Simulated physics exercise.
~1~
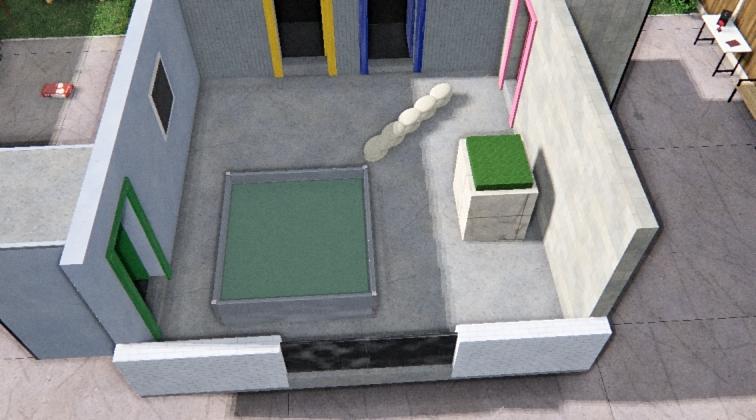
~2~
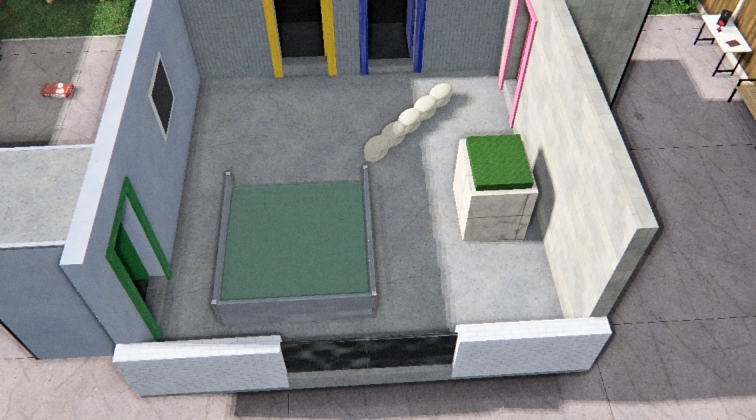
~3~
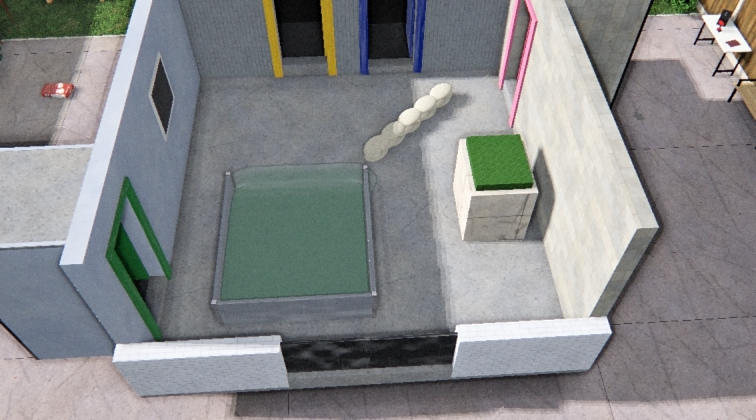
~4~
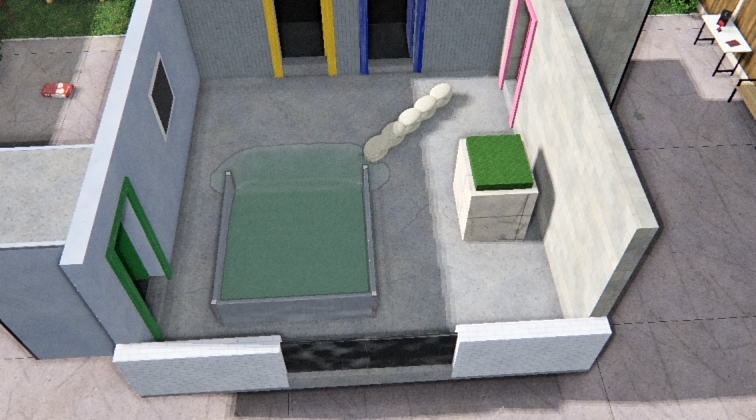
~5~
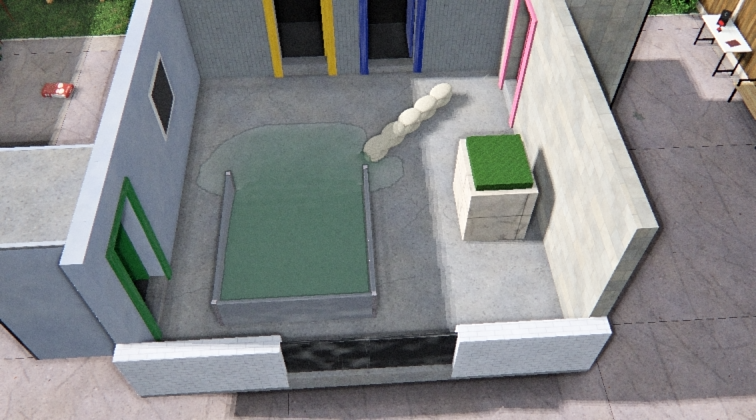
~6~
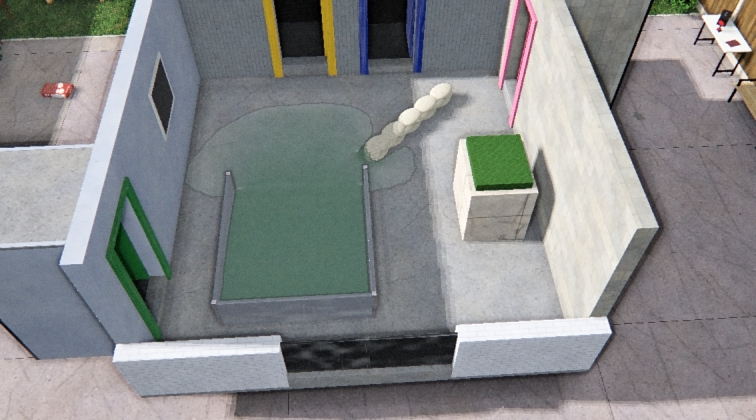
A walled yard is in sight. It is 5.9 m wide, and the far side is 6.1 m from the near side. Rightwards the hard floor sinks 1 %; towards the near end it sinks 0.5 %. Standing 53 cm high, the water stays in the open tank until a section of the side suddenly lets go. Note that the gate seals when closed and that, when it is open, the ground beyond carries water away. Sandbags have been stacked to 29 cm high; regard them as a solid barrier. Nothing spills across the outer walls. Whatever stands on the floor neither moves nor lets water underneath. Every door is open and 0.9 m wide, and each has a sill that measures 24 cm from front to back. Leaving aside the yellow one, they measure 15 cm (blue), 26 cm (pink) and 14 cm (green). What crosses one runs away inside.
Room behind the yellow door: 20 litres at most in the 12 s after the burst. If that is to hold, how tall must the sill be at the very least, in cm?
Close to 25 cm is just enough.
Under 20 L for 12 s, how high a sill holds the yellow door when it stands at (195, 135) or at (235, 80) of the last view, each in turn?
Minimums: Roughly 13.5 cm and 23 cm.
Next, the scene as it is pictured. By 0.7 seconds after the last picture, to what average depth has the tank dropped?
Average depth: Approx. 32 cm.
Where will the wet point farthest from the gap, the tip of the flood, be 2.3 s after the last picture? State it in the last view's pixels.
Front tip: Approx. (492, 74) px.
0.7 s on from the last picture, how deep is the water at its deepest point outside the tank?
About 28 cm.
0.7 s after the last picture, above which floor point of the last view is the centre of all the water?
Centre of the water: Approx. (301, 208) px.
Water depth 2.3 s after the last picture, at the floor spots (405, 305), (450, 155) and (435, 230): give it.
Depth: About 0, 1, 0 cm.
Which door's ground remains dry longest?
It's the green door.
Then, 0.7 s after the last picture water covers 35 % of the floor, deepest (28 cm) near (362, 159); 28 cm at the yellow door, 0 litres in over its 26 cm sill.
Then, 2.3 s after the last picture water covers 50 % of the floor, deepest (30 cm) near (201, 83); 27 cm at the yellow door, 13 litres in over its 26 cm sill.
Then, 11.3 s after the last picture water covers 95 % of the floor, deepest (14 cm) near (560, 336); 4 cm at the yellow door, 15 litres in over its 26 cm sill.
At the yellow door as built, the water peaked near 31 cm, 1.3 s after the last picture.
Run again over the same 12 s with other heights there, 54 litres in over 21.5 cm, 3 litres over 29 cm. The limit of 20 litres is kept from about 25 cm up.
